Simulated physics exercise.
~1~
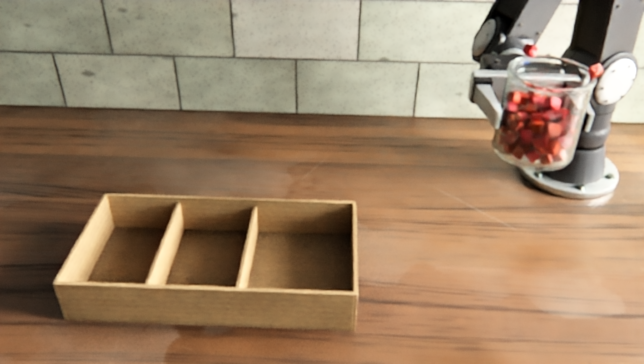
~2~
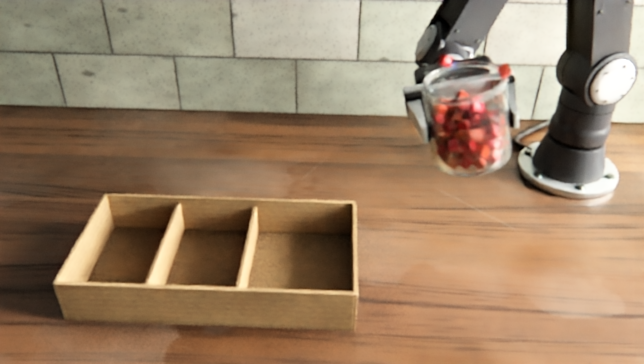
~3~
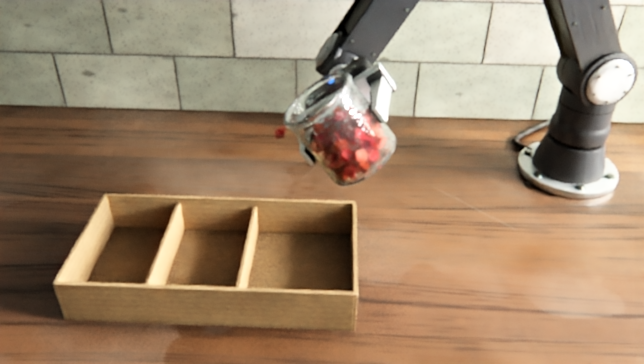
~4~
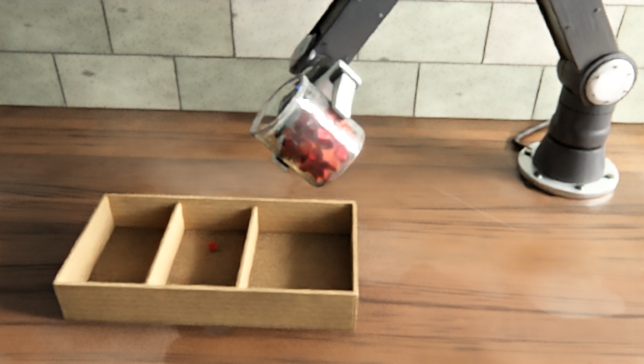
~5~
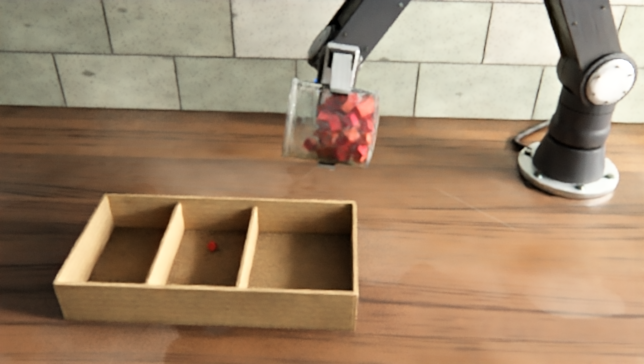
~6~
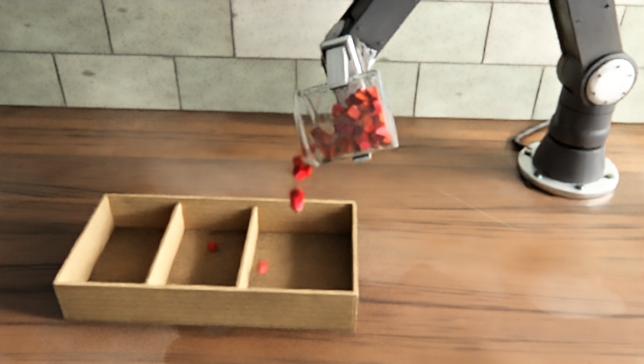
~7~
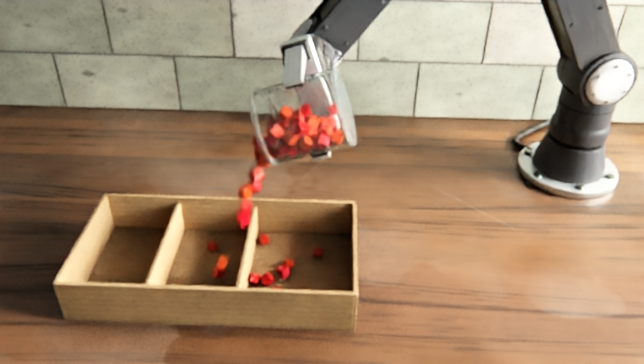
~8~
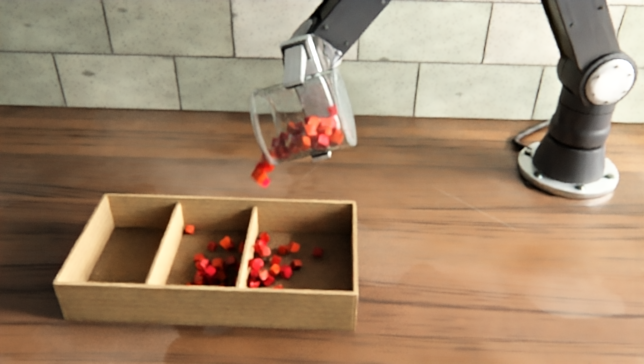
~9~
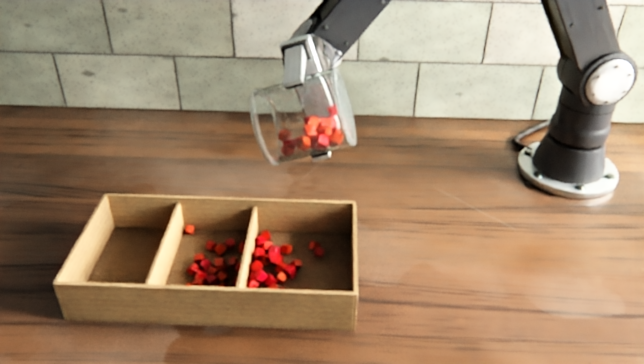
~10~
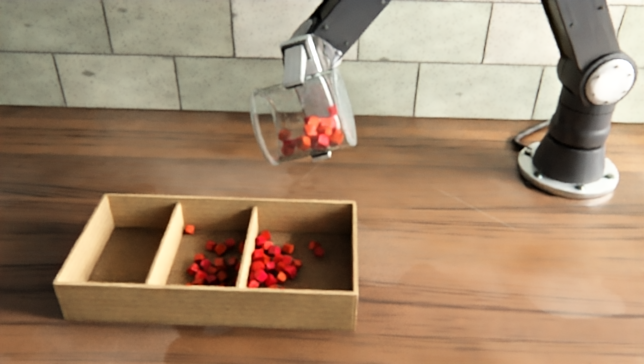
To begin with, a robot arm holds a clear beaker of red vegetable dice upright at the right, while an empty box with three compartments sits on the wooden table. The arm carries the beaker left, tilting it as it goes, and a single piece drops into the middle compartment. It then shifts slightly right, tipping the beaker onto its side until dice start falling into the right compartment. Moving left again, it pours a stream over the divider, scattering pieces on both sides. The flow stops and the arm holds still, with dice in the middle and right compartments, the left one empty, and some left in the beaker.
